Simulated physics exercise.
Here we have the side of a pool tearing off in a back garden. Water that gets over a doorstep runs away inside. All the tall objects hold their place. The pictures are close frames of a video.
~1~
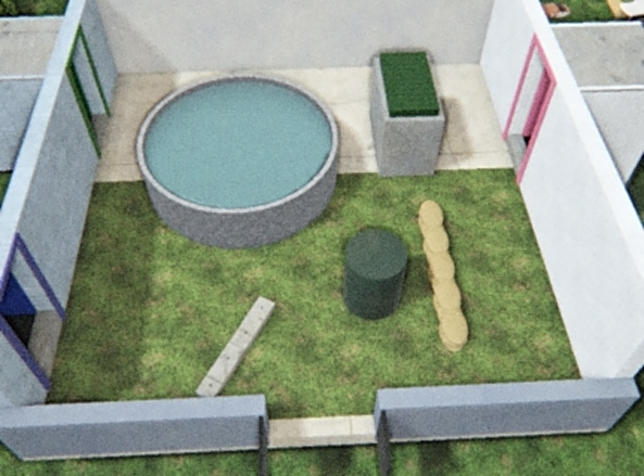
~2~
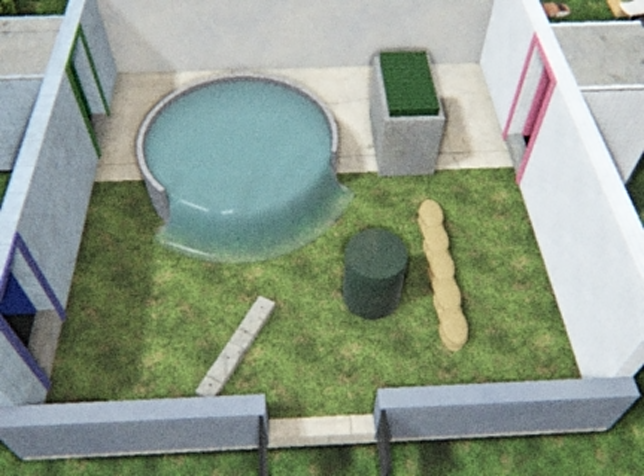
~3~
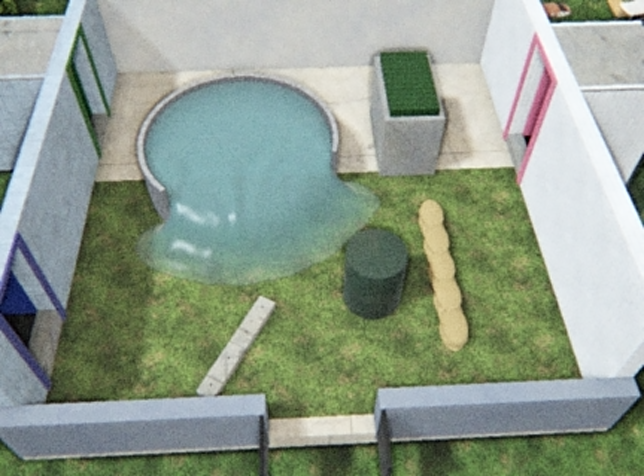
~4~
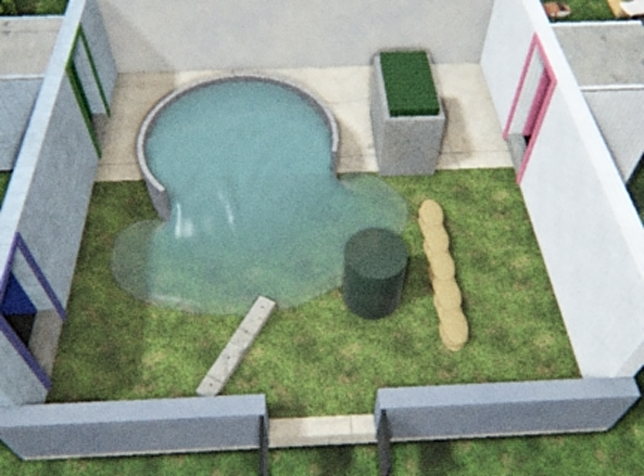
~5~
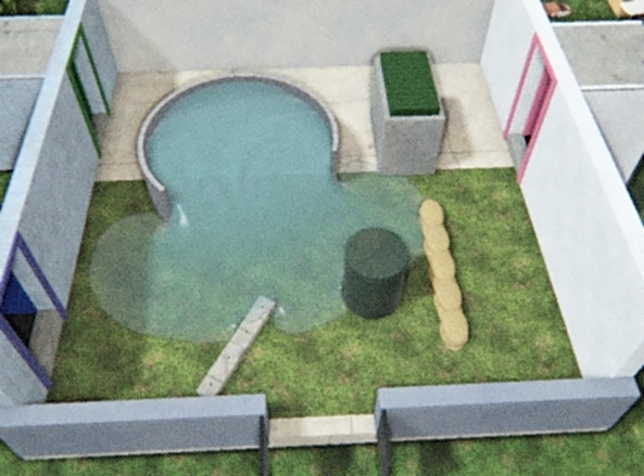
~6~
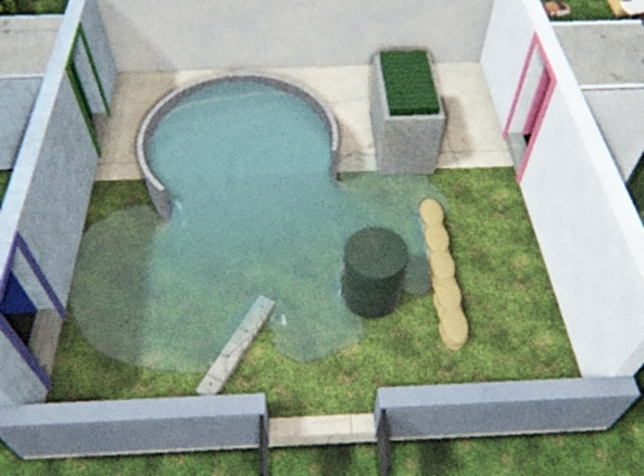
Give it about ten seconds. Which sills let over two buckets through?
One by one: The green door admits no more than that; the pink door admits no more than that; the blue door admits no more than that.
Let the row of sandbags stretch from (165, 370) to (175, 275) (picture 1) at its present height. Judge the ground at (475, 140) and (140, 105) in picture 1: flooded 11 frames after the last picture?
As listed: Clear, no water.
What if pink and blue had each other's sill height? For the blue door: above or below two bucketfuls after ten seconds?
In short: Blue door goes over.
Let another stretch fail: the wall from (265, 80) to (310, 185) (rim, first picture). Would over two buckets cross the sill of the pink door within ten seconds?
Then: The pink one floods.
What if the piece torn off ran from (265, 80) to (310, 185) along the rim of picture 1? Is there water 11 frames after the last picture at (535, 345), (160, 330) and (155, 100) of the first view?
One after the other: Free of water, not flooded, dry.
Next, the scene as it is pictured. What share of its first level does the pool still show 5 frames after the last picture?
Close to 56 %.
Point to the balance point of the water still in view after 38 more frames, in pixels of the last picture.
Around (273, 246).
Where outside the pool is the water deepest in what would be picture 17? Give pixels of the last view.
Roughly at (40, 429).
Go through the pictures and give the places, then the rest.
In the first frame, the pool at (239, 141) is whole and still.
In the second frame, the front is at (349, 194), out from the gap at (265, 231).
In the third frame, water pours out at (266, 232) and has run to (142, 247).
In the fourth frame, water pours out at (266, 234) and has run to (400, 200).
In the fifth frame, water pours out at (266, 234) and has run to (96, 275).
In the sixth frame, water pours out at (266, 234) and has run to (72, 285).
A moment on, water covers 45 % of the floor; the green door not reached, the pink door not reached, the blue door wet at the sill, nothing in.
Next, water covers 50 % of the floor; the green door not reached, the pink door not reached, the blue door wet at the sill, nothing in.
Then, water covers 60 % of the floor; the green door not reached, the pink door wet at the sill, nothing in, the blue door wet at the sill, nothing in.
Later, water covers 90 % of the floor; the green door wet at the sill, nothing in, the pink door wet at the sill, nothing in, the blue door wet at the sill, nothing in.
In the end, water covers 95 % of the floor; the green door wet at the sill, nothing in, the pink door wet at the sill, nothing in, the blue door wet at the sill, nothing in.
